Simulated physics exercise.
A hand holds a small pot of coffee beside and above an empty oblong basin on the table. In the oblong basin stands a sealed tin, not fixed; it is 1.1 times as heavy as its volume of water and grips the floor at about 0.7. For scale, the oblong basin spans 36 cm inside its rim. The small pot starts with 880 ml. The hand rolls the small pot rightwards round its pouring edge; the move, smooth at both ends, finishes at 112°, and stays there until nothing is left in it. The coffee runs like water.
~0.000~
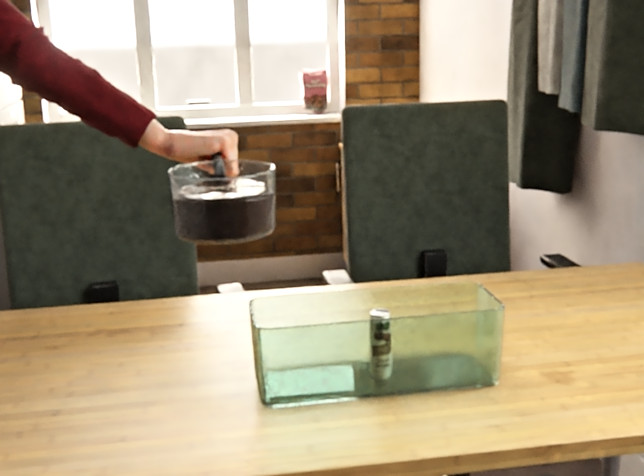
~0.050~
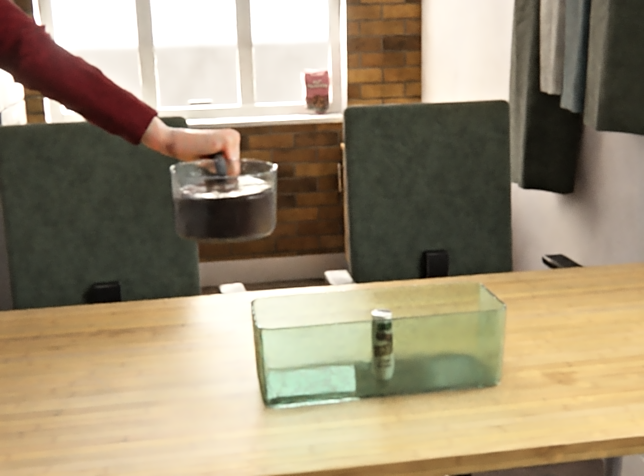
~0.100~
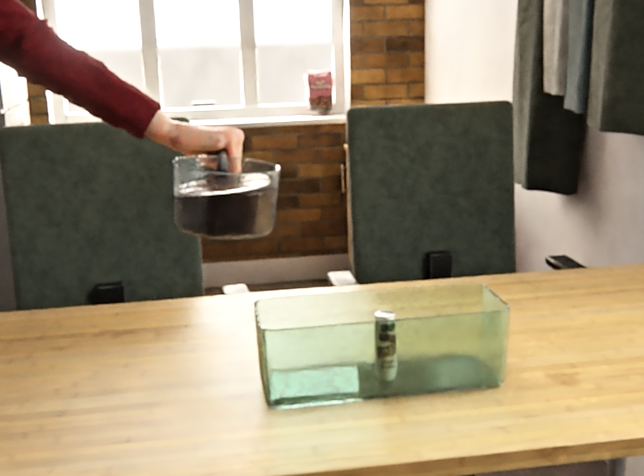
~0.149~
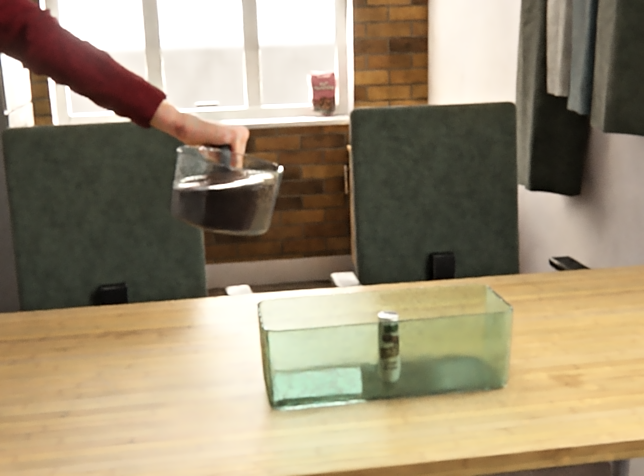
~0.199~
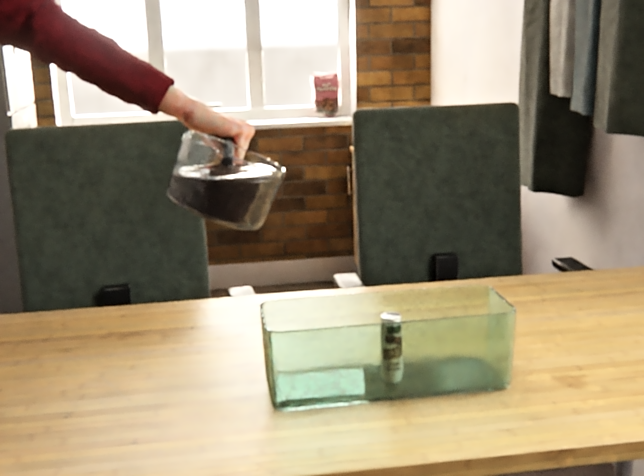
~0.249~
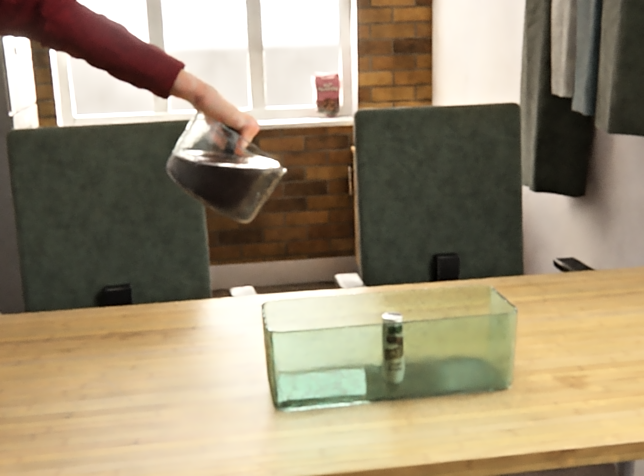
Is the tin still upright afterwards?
The tin remains upright.
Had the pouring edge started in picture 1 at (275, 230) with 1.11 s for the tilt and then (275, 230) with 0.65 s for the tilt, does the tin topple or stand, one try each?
First it falls; then it goes over.
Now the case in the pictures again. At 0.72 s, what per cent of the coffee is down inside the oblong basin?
Some 58 per cent.
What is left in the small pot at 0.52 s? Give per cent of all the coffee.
About 50 per cent.
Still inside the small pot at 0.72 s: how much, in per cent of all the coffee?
Some 4 per cent.
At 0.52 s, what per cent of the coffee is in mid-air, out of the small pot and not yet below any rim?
Near 50 in a hundred.
Then, 0.52 s in, the tilt is 101° and 50 per cent is still to pour; the tin stands where it began.
Then, 0.72 s in, the tilt is 112° and 4 per cent is still to pour; the tin stands where it began.
Then, 0.93 s in, the tilt is 112° and 0 per cent is still to pour; the tin stands 1 cm from where it began.
Then, 1.15 s in, the tilt is 112° and 0 per cent is still to pour; the tin stands 1 cm from where it began.
Finally, the tin stands 1 cm from where it began.
